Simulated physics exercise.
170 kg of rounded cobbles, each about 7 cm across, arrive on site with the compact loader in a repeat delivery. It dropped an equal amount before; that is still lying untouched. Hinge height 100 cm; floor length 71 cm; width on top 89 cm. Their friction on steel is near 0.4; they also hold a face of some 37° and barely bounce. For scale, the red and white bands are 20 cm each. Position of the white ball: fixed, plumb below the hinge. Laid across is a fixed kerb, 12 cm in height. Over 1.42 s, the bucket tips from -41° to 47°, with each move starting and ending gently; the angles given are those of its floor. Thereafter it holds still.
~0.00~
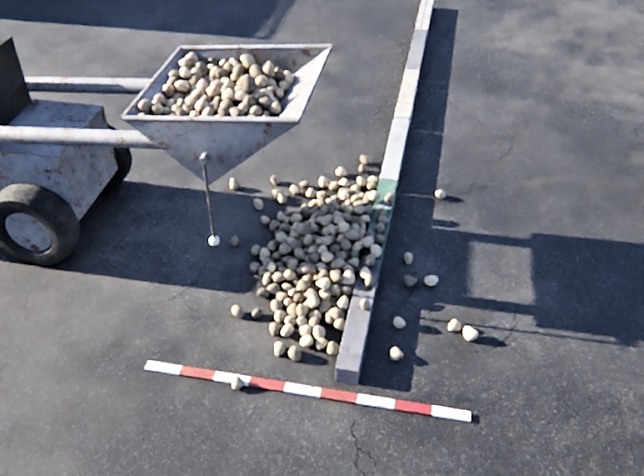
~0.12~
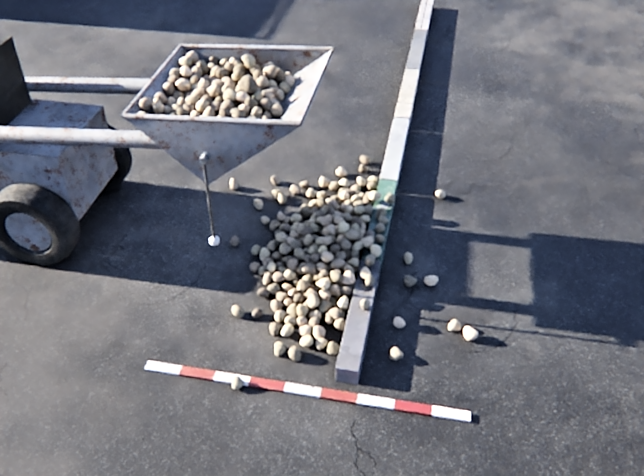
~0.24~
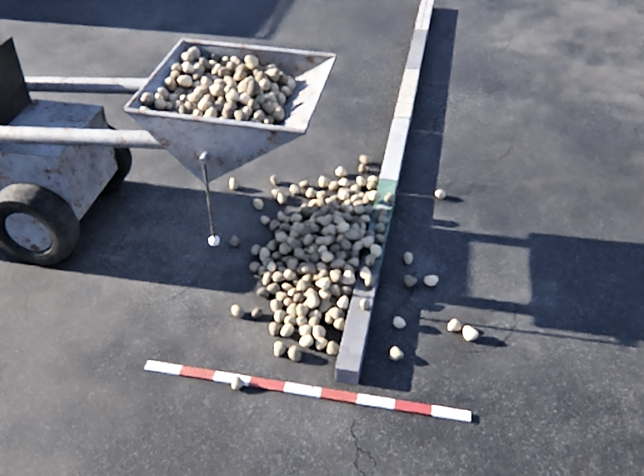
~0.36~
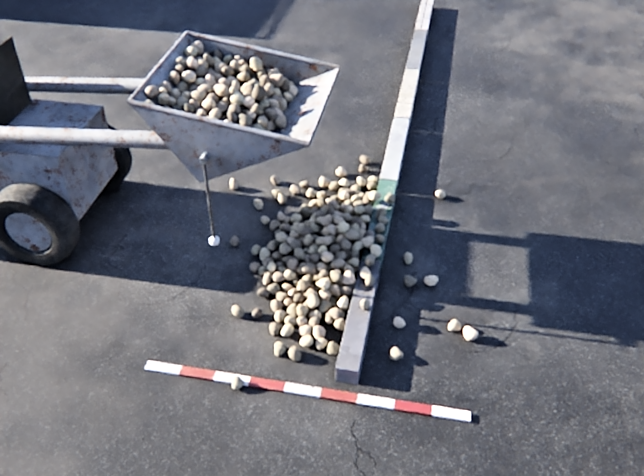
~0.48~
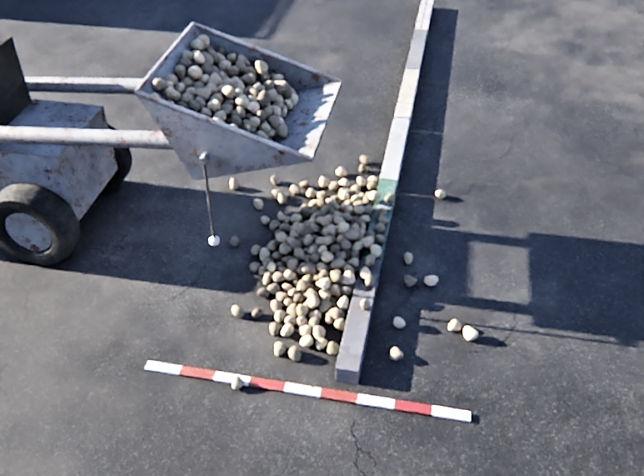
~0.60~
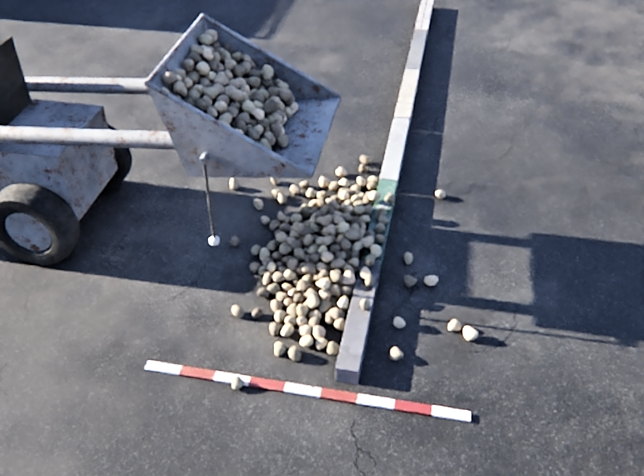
A grey metal bucket heaped with pale, rounded stones tilts steadily at the upper left, its right-hand lip dipping and its left side rising as the stones shift toward the lip. Below it, a matching pile lies still against a pale kerb, with a few stones beyond. A wheeled cart, white ball and red-and-white striped bar also stay motionless on sunlit dark paving, seen from a fixed, high viewpoint.
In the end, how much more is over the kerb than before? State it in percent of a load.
By the end about 9 per cent more lies there.
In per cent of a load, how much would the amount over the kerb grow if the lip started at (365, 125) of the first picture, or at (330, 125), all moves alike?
First place: Roughly 65 %; second place: Roughly 35 %.
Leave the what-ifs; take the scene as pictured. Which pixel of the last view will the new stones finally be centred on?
The middle lies near (315, 242) in the last picture.
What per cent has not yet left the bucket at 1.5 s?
It still holds about 20 per cent.
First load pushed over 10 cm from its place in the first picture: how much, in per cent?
Roughly 5 percent.
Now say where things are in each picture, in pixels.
The first frame shows lip at (300, 121), floor tilted -41°, highest stones at (247, 74). The earlier load is highest near (336, 234), 20 cm above ground level, 97 % on this side of the kerb, 3 % over the kerb.
The second frame shows lip at (301, 124), floor tilted -39°, highest stones at (237, 76); the stones move at 0.1 m/s on average.
In the third frame, the bucket is at -34°, its lip at (305, 132); the top of the load is at (206, 66); the stones move at 0.2 m/s on average.
In the fourth frame, the bucket is at -27°, its lip at (309, 145); the top of the load is at (199, 61); the stones move at 0.2 m/s on average.
The fifth frame shows lip at (312, 160), floor tilted -18°, highest stones at (199, 55); the stones move at 0.3 m/s on average.
In the sixth frame, the bucket is at -7°, its lip at (312, 177); the top of the load is at (204, 51); the stones move at 0.3 m/s on average.
After 1.1 s the floor is at 33°; in per cent of one load, 96 in the bucket, 101 on this side of the kerb, 3 over the kerb; the foremost stones are at (426, 290).
After 1.5 s the floor is at 47°; in per cent of one load, 20 in the bucket, 177 on this side of the kerb, 3 over the kerb; the foremost stones are at (426, 290).
After 1.9 s the floor is at 47°; in per cent of one load, 0 in the bucket, 192 on this side of the kerb, 8 over the kerb; the foremost stones are at (457, 282).
After 4.3 s the floor is at 47°; in per cent of one load, 0 in the bucket, 189 on this side of the kerb, 11 over the kerb; the foremost stones are at (521, 291). Net gain over the kerb, 9.
